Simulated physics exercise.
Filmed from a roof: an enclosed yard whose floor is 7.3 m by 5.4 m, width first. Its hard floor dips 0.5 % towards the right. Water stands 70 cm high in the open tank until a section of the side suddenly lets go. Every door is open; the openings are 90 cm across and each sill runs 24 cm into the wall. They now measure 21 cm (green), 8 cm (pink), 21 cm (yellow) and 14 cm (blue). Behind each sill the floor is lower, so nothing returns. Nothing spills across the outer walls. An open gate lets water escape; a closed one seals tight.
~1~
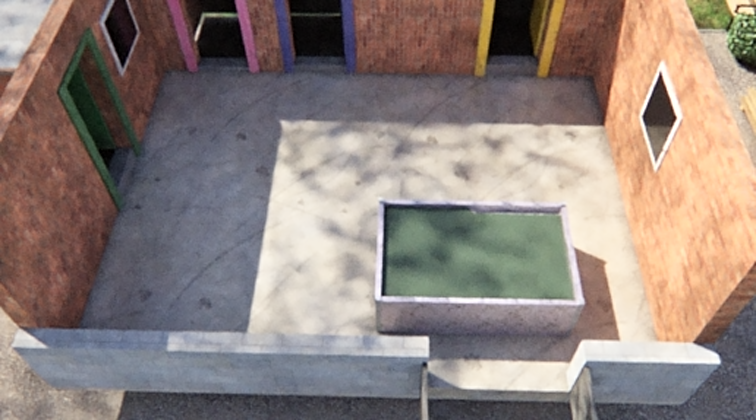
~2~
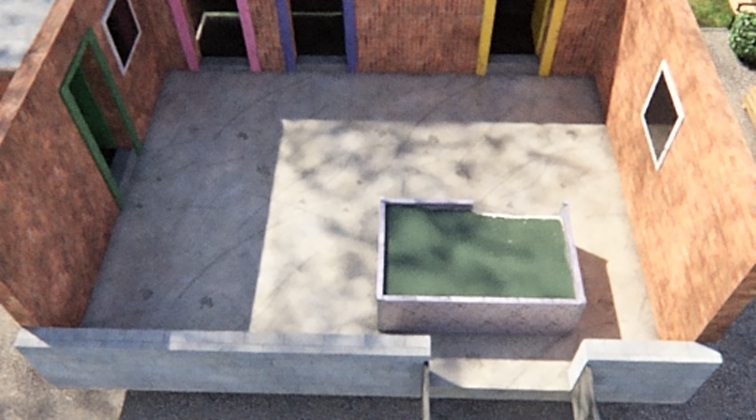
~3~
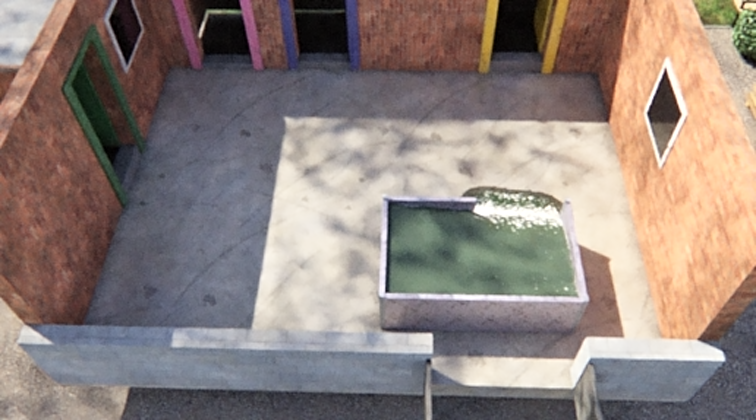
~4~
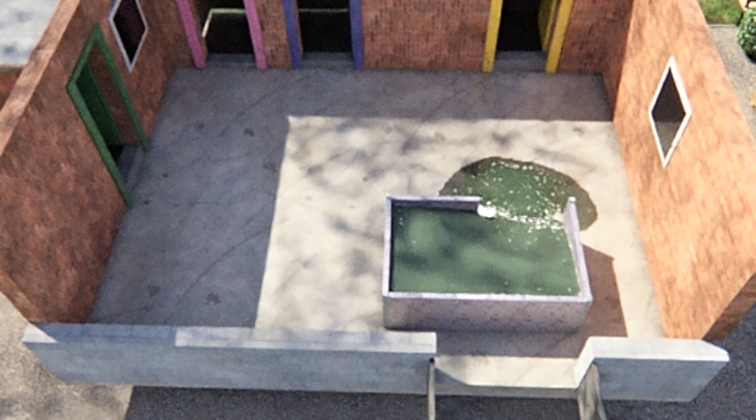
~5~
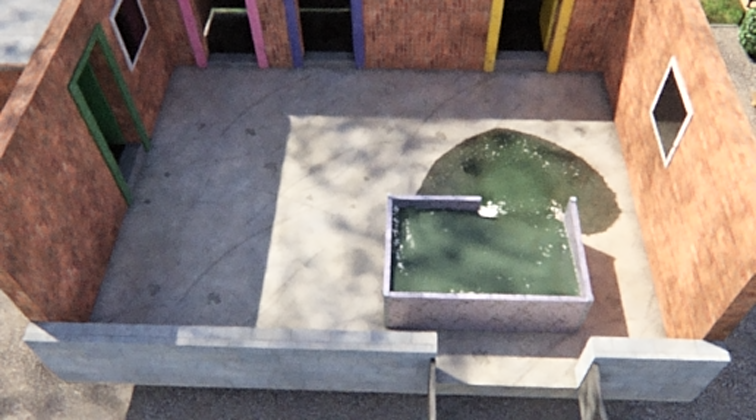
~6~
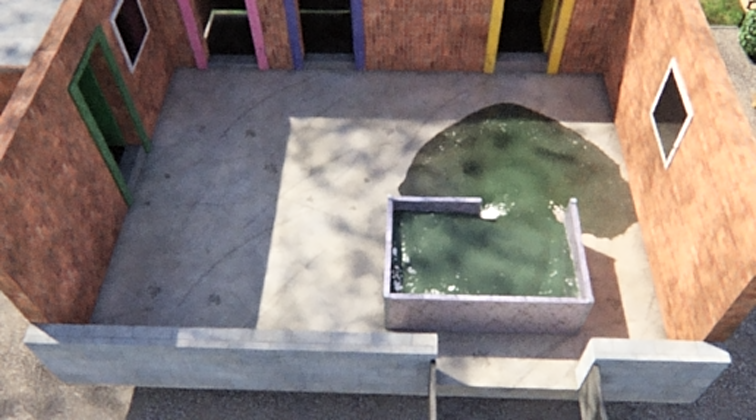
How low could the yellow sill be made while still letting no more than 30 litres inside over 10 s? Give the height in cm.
It would have to be roughly 23 cm high.
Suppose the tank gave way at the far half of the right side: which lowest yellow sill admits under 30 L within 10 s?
About 13.0 cm.
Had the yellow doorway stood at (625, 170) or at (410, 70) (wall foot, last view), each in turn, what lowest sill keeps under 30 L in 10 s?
Roughly 13.5 and 12.0 cm.
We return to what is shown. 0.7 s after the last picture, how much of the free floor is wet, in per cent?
About 30 per cent.
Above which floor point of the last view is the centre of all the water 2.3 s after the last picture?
Near (496, 176).
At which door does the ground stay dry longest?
It is the green one.
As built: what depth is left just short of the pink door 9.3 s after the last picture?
Some 8.0 cm.
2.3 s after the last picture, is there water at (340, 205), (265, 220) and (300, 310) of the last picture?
In turn: Dry, dry, not reached.
Then, 0.7 s after the last picture water covers 30 % of the floor, deepest (34 cm) near (530, 225); 28 cm at the yellow door, 2 litres in over its 21 cm sill.
Then, 2.3 s after the last picture water covers 40 % of the floor, deepest (29 cm) near (610, 125); 26 cm at the yellow door, 44 litres in over its 21 cm sill.
Then, 9.3 s after the last picture water covers 95 % of the floor, deepest (12 cm) near (84, 341); 7 cm at the yellow door, 52 litres in over its 21 cm sill.
At the yellow door as built, the water peaked near 31 cm, 1.7 s after the last picture.
Run again over the same 10 s with other heights there, 58 litres in over 20.5 cm, 7 litres over 27.5 cm. The limit of 30 litres is kept from about 23 cm up.
